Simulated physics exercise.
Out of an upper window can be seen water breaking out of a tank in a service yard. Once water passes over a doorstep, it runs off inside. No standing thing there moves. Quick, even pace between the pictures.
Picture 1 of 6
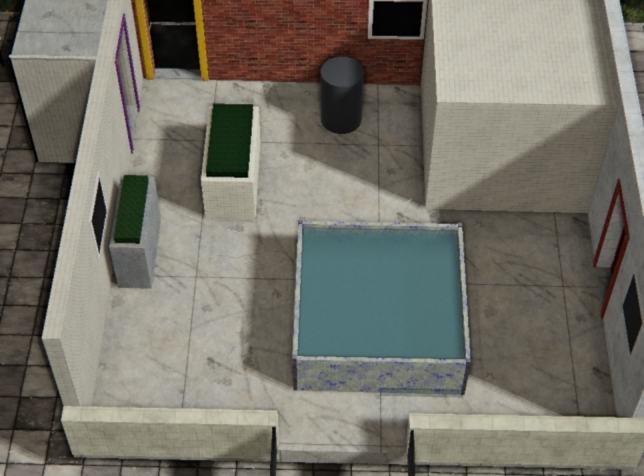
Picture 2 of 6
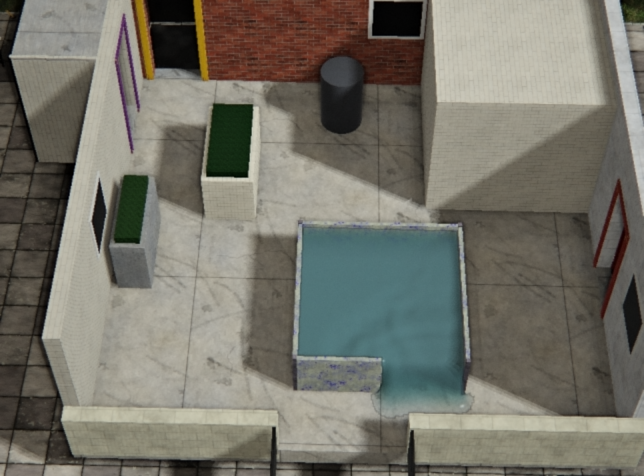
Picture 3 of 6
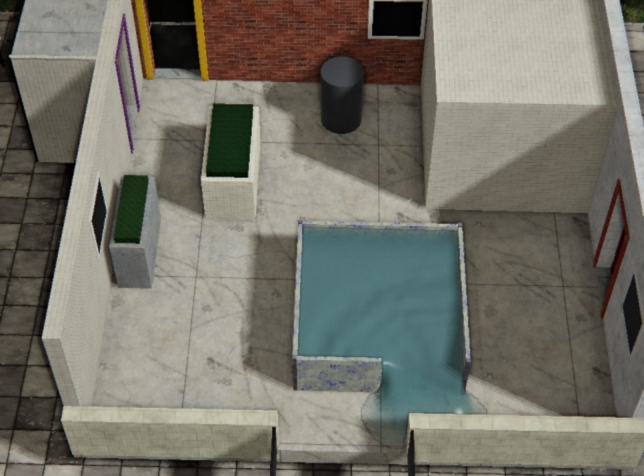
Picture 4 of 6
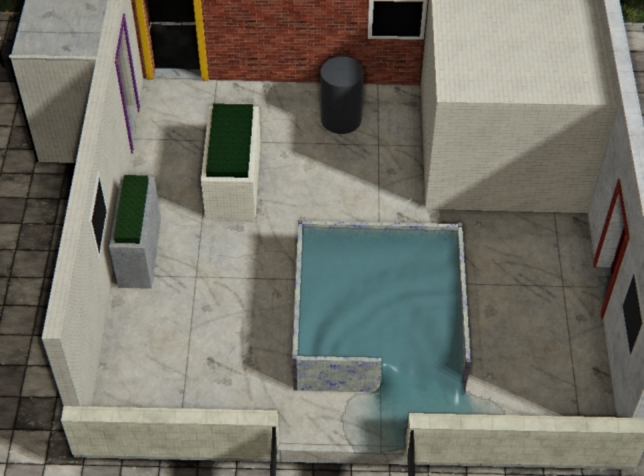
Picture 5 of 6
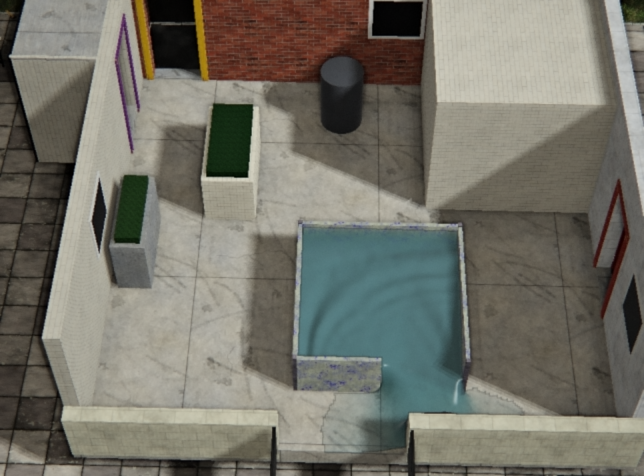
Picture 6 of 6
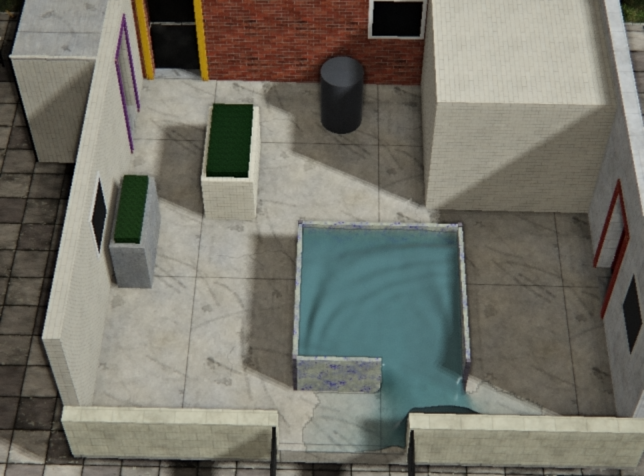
Water tank in a walled service yard standing full, then losing part of its front wall and pouring water across the pale paving.
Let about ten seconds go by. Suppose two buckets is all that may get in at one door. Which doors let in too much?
Result: The purple door keeps inside the limit. The yellow door keeps inside the limit. The red door overshoots the limit.
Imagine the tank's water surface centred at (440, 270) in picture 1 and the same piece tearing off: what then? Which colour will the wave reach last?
The yellow door.
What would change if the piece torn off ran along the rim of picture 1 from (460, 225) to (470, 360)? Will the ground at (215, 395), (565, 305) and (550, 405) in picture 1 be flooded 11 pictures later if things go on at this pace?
Bone-dry, submerged, submerged.
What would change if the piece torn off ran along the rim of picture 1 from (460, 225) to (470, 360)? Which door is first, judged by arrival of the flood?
First to be reached: The red one.
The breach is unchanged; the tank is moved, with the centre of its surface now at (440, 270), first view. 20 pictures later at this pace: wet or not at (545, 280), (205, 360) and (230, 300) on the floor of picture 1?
Soaked, soaked, soaked.
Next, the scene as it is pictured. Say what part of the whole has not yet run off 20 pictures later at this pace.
Roughly 84 percent.
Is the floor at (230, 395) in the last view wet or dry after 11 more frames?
Submerged.
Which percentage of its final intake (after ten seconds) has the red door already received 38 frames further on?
Share by then: About 45 in a hundred.
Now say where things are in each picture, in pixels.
In the first picture, the water tank at (381, 292) is whole and still.
In the second picture, water pours out at (421, 379) and has run to (469, 398).
In the third picture, water pours out at (421, 381) and has run to a hidden place.
In the fourth picture, the front is at a hidden place, out from the gap at (421, 382).
In the fifth picture, the front is at a hidden place, out from the gap at (421, 382).
In the sixth picture, water pours out at (421, 382) and has run to a hidden place.
A moment on, water covers 15 % of the floor; the purple door not reached, the yellow door not reached, the red door not reached.
Next, water covers 25 % of the floor; the purple door not reached, the yellow door not reached, the red door wet at the sill, nothing in.
Then, water covers 40 % of the floor; the purple door not reached, the yellow door not reached, the red door over two buckets in.
Later, water covers 65 % of the floor; the purple door not reached, the yellow door not reached, the red door over two buckets in.
In the end, water covers 95 % of the floor; the purple door wet at the sill, nothing in, the yellow door wet at the sill, nothing in, the red door far over two buckets in.
